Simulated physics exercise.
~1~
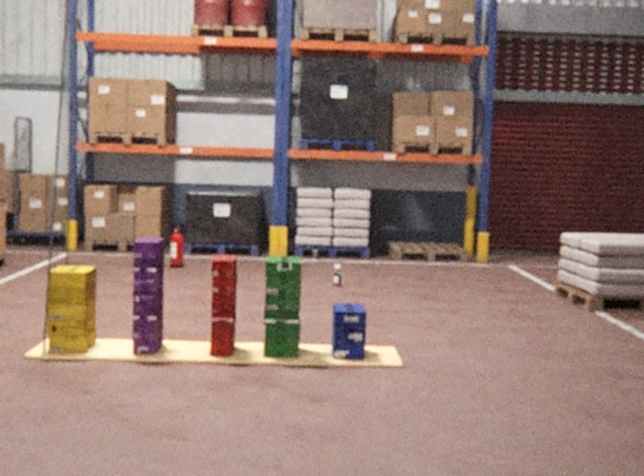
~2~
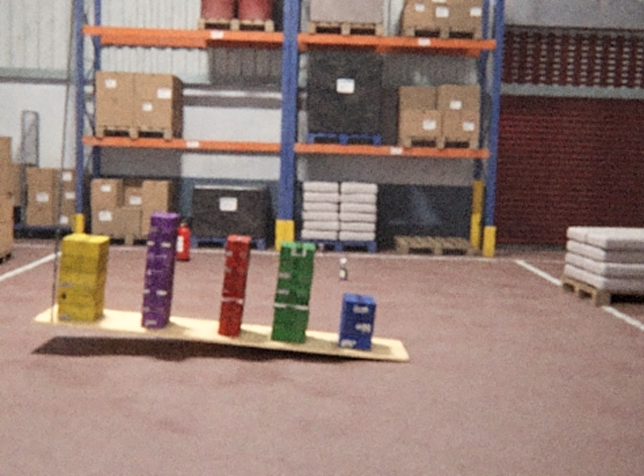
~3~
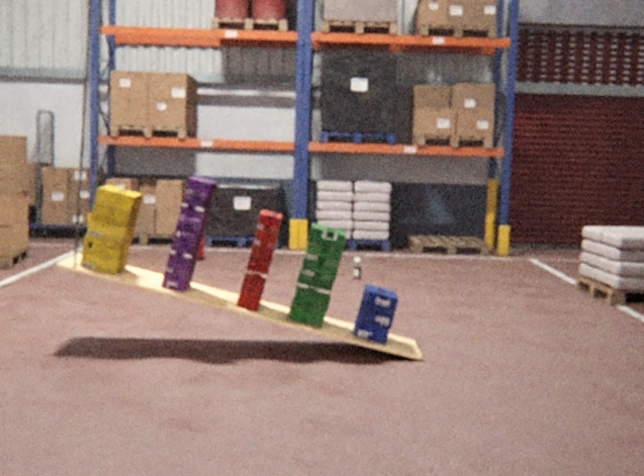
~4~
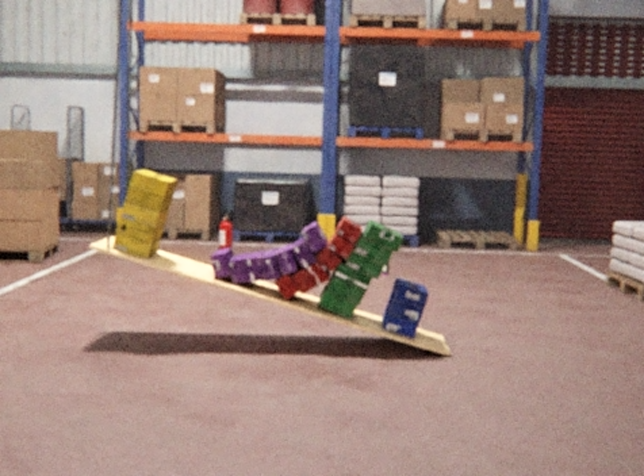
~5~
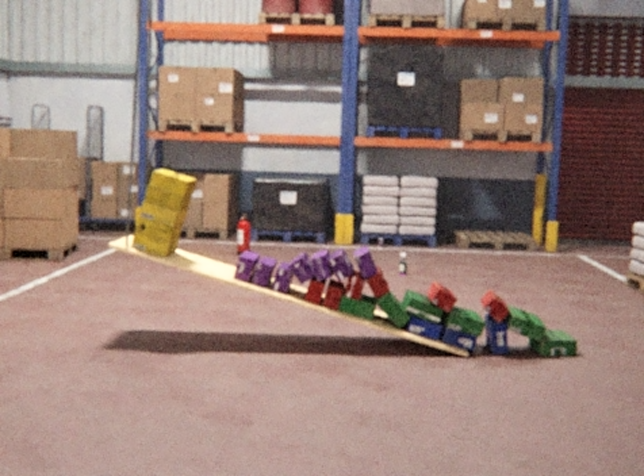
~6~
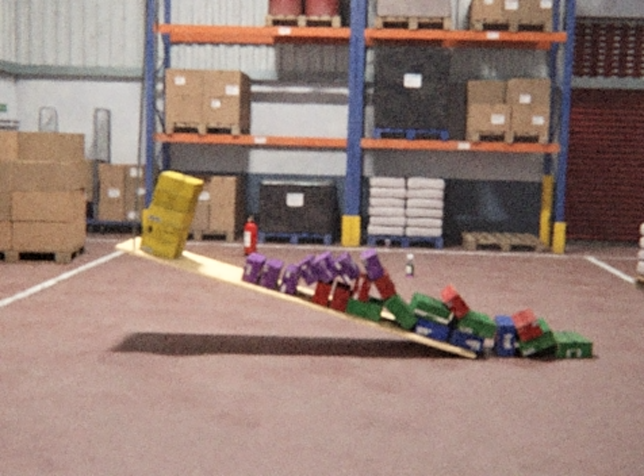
A long pale board carrying five stacks of boxes, yellow, purple, red, green and blue from left to right, lies on the reddish floor of a warehouse, seen from the front with tall racking behind. Its left end rises steadily while the view drifts left, and the stacks begin to lean right. The purple stack topples into the red, which presses against the green. Boxes from these stacks and the blue one tumble down the slope and spill past its low end. The board stays tilted, with only the yellow stack standing, leaning near the raised end.
